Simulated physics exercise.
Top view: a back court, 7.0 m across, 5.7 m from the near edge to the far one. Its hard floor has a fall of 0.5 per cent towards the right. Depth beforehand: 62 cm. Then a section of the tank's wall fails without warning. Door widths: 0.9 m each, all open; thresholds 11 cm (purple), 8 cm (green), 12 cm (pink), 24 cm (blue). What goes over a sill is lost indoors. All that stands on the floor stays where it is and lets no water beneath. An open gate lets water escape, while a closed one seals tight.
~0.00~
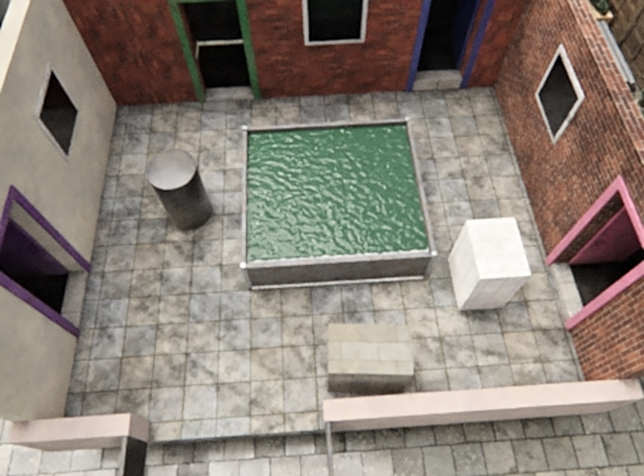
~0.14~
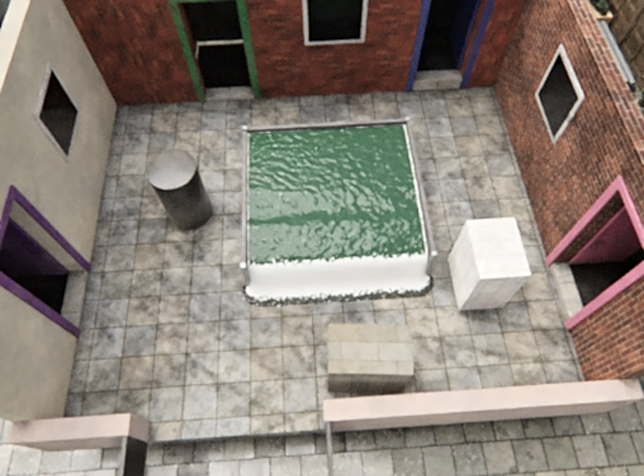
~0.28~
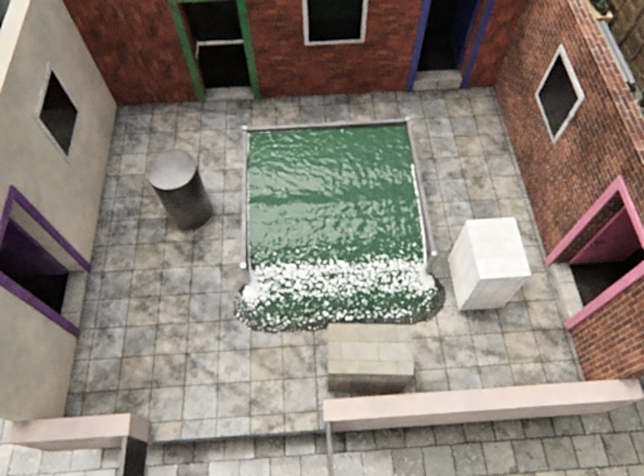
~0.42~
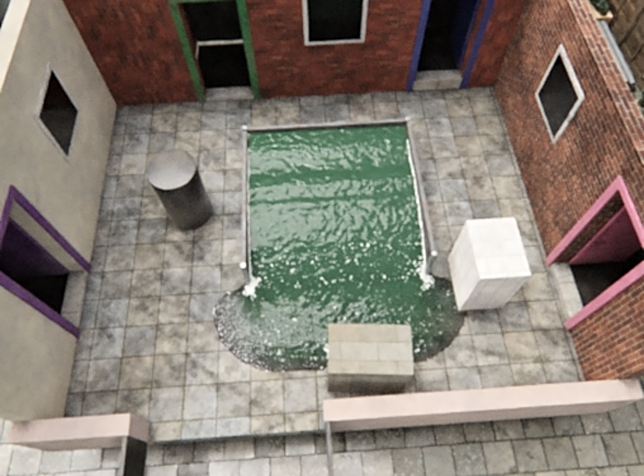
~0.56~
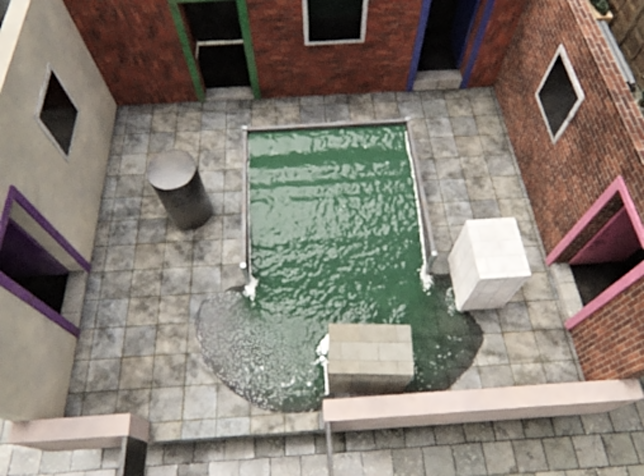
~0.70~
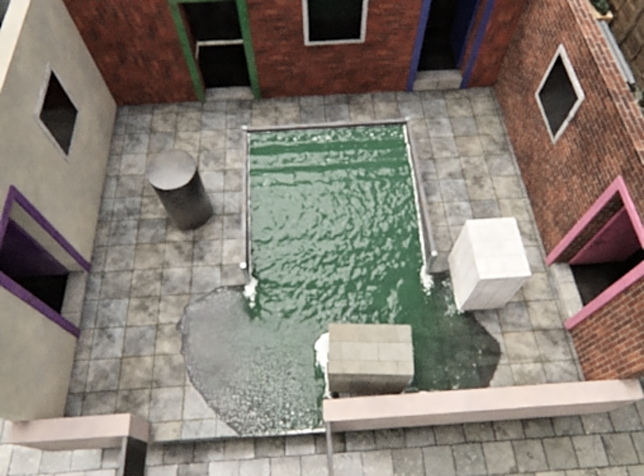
Walled courtyard from above, green water bursting through the near side of a square tank, spreading over paving and around a pale block.
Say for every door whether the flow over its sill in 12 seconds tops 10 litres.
The purple door will most likely respect the limit. The green door will most likely respect the limit. The pink door will most likely bust the limit. The blue door will most likely respect the limit.
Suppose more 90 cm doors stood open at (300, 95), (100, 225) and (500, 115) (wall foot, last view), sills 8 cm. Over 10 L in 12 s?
So, in the order given, it's shy of the mark, then shy of the mark, then beyond the mark.
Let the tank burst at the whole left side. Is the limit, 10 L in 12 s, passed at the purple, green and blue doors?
Then purple exceeds it, green exceeds it, blue does not exceed it.
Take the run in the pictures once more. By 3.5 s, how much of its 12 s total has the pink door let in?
I'd put it at about 40 per cent by that point.
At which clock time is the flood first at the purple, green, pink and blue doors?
Door times: Purple 3.4 s / green 6.0 s / pink 1.8 s / blue 3.8 s.
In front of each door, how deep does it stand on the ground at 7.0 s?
Depths in cm: Purple 4, green 2, pink 10, blue 12.
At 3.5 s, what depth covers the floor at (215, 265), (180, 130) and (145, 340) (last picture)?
Reading - approx. 0 / 0 / 3 cm.
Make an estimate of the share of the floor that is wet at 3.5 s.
Some 55 per cent of the floor is wet.
After 1.4 s water covers 25 % of the floor and is deepest (46 cm) near (356, 341); purple door not reached, green door not reached, pink door not reached, blue door not reached.
After 2.2 s water covers 30 % of the floor and is deepest (47 cm) near (574, 392); purple door not reached, green door not reached, pink door 11 cm at the sill, 0 L in, blue door not reached.
After 3.5 s water covers 55 % of the floor and is deepest (30 cm) near (574, 392); purple door 4 cm at the sill, 0 L in, green door not reached, pink door 18 cm at the sill, 18 L in, blue door not reached.
After 7.0 s water covers 95 % of the floor and is deepest (15 cm) near (505, 125); purple door 4 cm at the sill, 0 L in, green door 2 cm at the sill, 0 L in, pink door 10 cm at the sill, 43 L in, blue door 12 cm at the sill, 0 L in.
After 12.0 s water covers 100 % of the floor and is deepest (10 cm) near (534, 220); purple door 5 cm at the sill, 0 L in, green door 8 cm at the sill, 1 L in, pink door 6 cm at the sill, 43 L in, blue door 7 cm at the sill, 0 L in.
